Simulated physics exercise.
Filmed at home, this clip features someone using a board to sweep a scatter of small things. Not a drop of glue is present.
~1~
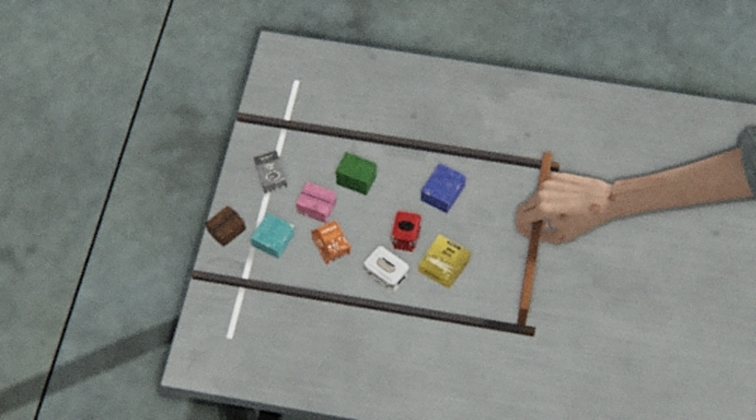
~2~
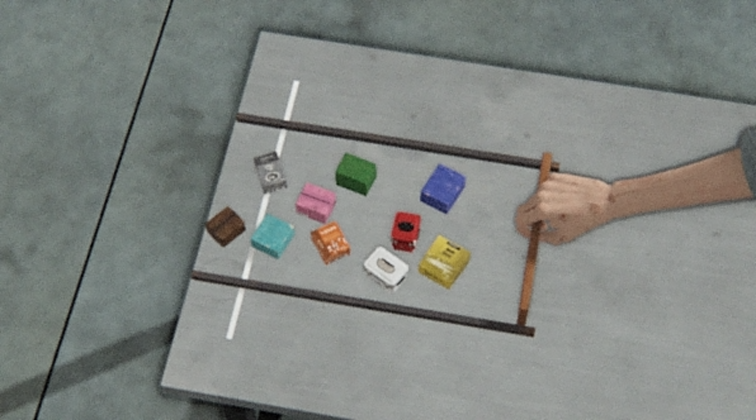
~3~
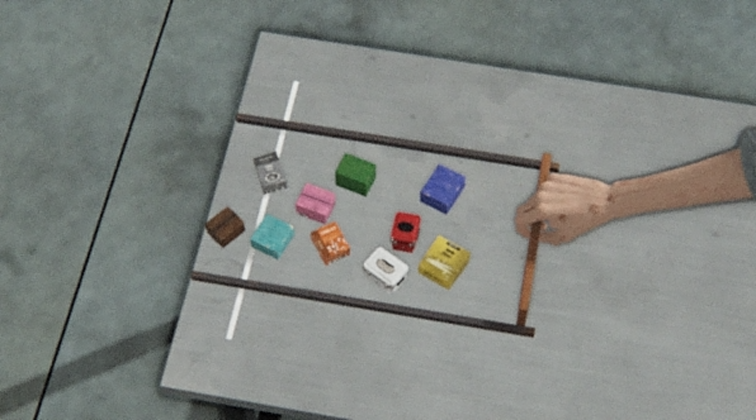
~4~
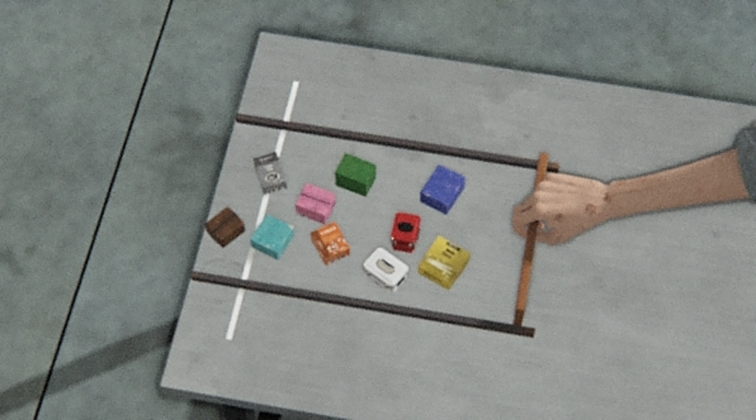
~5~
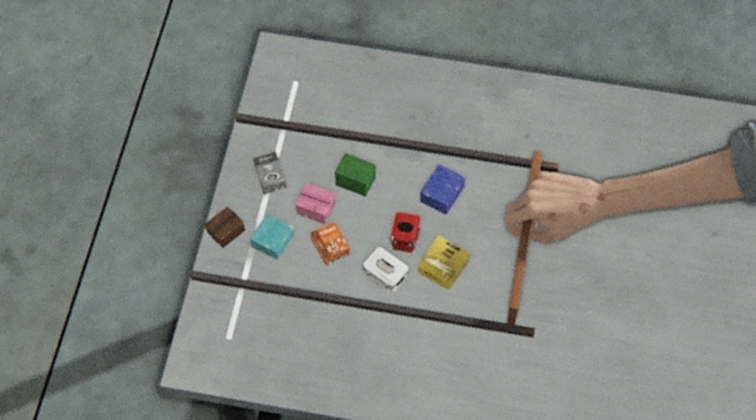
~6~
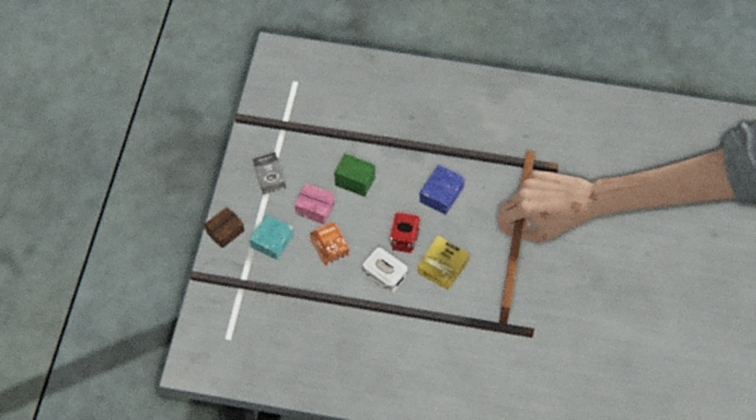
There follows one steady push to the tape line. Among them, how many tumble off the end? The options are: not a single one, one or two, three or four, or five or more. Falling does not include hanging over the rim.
My answer: Three or four.
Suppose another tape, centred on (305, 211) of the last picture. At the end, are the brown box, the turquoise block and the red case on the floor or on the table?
The brown box? It does not stay. The turquoise block? It is safe. The red case? It is safe.
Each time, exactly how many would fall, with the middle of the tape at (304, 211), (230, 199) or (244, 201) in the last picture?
First 1, then 6, then 6.
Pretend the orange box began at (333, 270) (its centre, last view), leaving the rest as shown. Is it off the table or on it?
The orange box would be still up.
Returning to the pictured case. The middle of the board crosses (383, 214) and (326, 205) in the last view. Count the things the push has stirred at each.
First position 6; second position 10.
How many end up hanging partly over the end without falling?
The total here is 3.
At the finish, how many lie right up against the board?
4 touch it.
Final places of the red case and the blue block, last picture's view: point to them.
For the red case it's (249, 194), and for the blue block it's (257, 164).
Early on, none off yet; brown box at rest near (225, 227); grey box at rest near (269, 173); turquoise block at rest near (271, 237).
A while later, none off yet; brown box on its side near (181, 243); grey box travelled about its own width near (232, 167); turquoise block travelled well along near (213, 228).
Finally, the number that fall off is three or four; lost, turquoise block, grey box and brown box.
